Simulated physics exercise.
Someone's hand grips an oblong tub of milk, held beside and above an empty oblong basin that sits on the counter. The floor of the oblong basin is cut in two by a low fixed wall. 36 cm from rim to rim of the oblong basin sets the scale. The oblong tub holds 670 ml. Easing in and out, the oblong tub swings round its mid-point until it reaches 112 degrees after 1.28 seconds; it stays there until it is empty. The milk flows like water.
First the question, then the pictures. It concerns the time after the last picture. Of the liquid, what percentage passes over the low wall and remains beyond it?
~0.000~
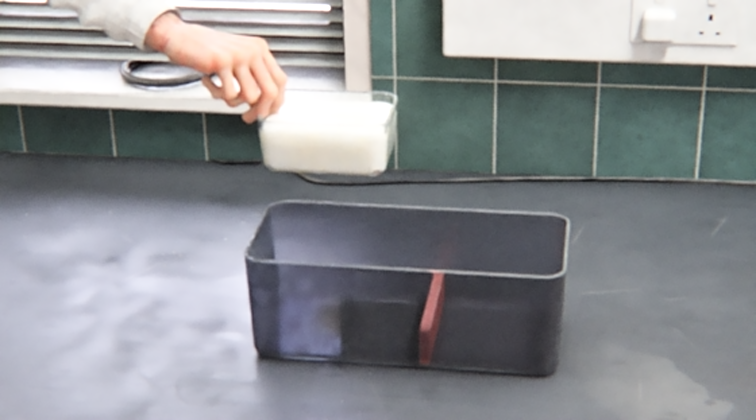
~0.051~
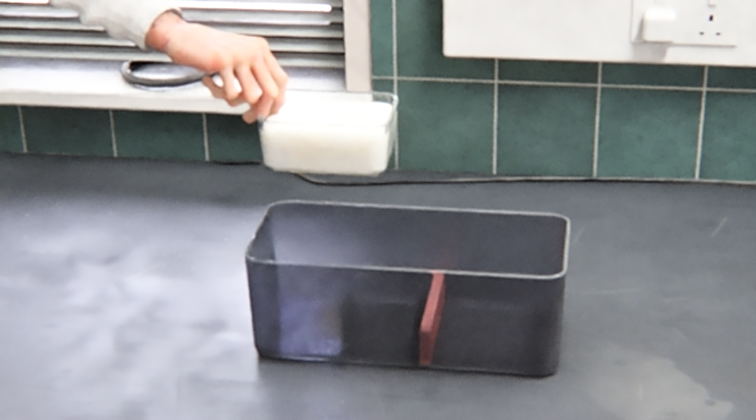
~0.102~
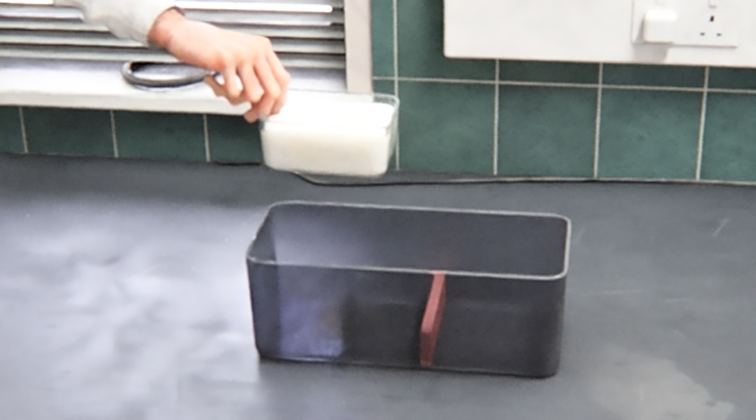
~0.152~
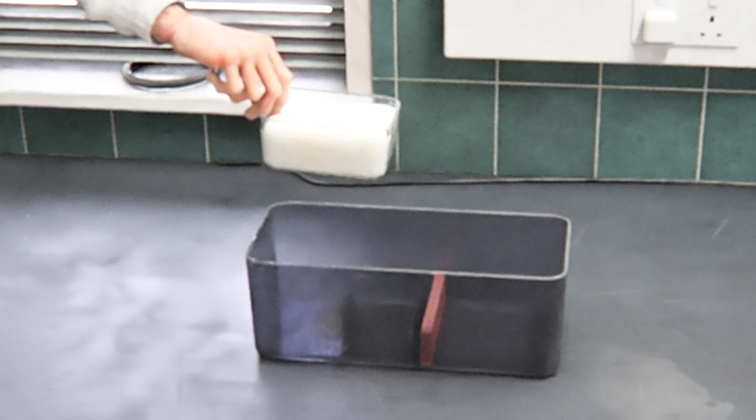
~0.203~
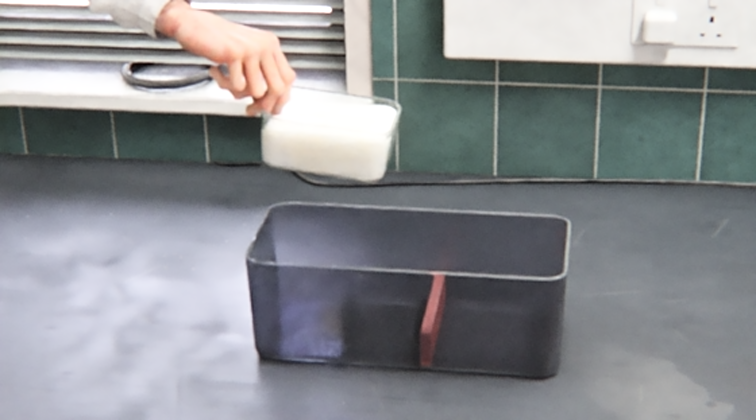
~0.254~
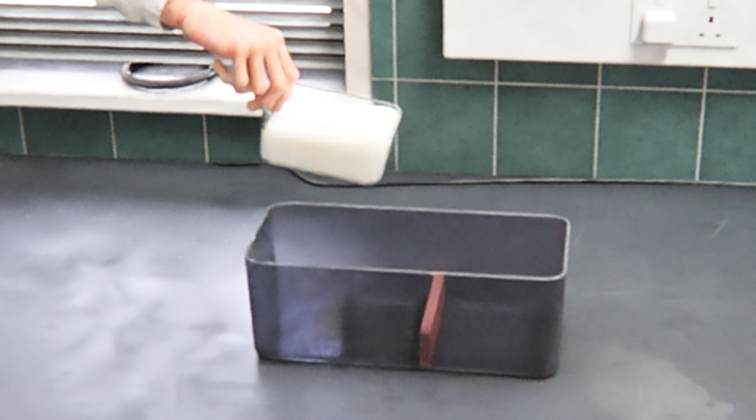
The far part has about 73 per cent.
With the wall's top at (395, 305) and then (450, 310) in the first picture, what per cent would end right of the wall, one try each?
80 per cent first, 60 per cent second.
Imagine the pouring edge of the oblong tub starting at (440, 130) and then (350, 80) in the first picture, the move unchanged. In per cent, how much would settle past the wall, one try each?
Roughly 85 per cent the first time and 45 per cent the second.
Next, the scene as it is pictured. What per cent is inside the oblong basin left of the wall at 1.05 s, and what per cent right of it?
18 on the left and 72 on the right, roughly.
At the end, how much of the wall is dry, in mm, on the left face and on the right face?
For the left, around 40 mm; for the right, around 22 mm.
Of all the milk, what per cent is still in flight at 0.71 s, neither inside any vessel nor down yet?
Roughly 36 percent.
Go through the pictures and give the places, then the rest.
In the first picture, tilt 0°; pouring edge (392, 111); surface from (269, 111) to (391, 116); the oblong basin's rim runs from (258, 230) to (566, 247); the wall's top is at (432, 301).
In the second picture, tilt 0°; pouring edge (392, 112); surface from (270, 111) to (391, 117).
In the third picture, tilt 2°; pouring edge (394, 114); surface from (271, 112) to (392, 118).
In the fourth picture, tilt 4°; pouring edge (394, 117); surface from (272, 111) to (393, 119).
In the fifth picture, tilt 7°; pouring edge (395, 121); surface from (272, 112) to (394, 120).
In the sixth picture, tilt 11°; pouring edge (396, 125); surface from (272, 112) to (395, 121).
By 0.71 s the tilt is 66° and 35 per cent is still to pour, 2 is left of the wall and 27 right of it.
By 1.05 s the tilt is 103° and 4 per cent is still to pour, 18 is left of the wall and 73 right of it.
By 1.40 s the tilt is 112° and 0 per cent is still to pour, 26 is left of the wall and 73 right of it.
By 1.78 s the tilt is 112° and 0 per cent is still to pour, 26 is left of the wall and 73 right of it.
At rest 26 per cent lies left of the wall, 73 right of it and 1 outside.
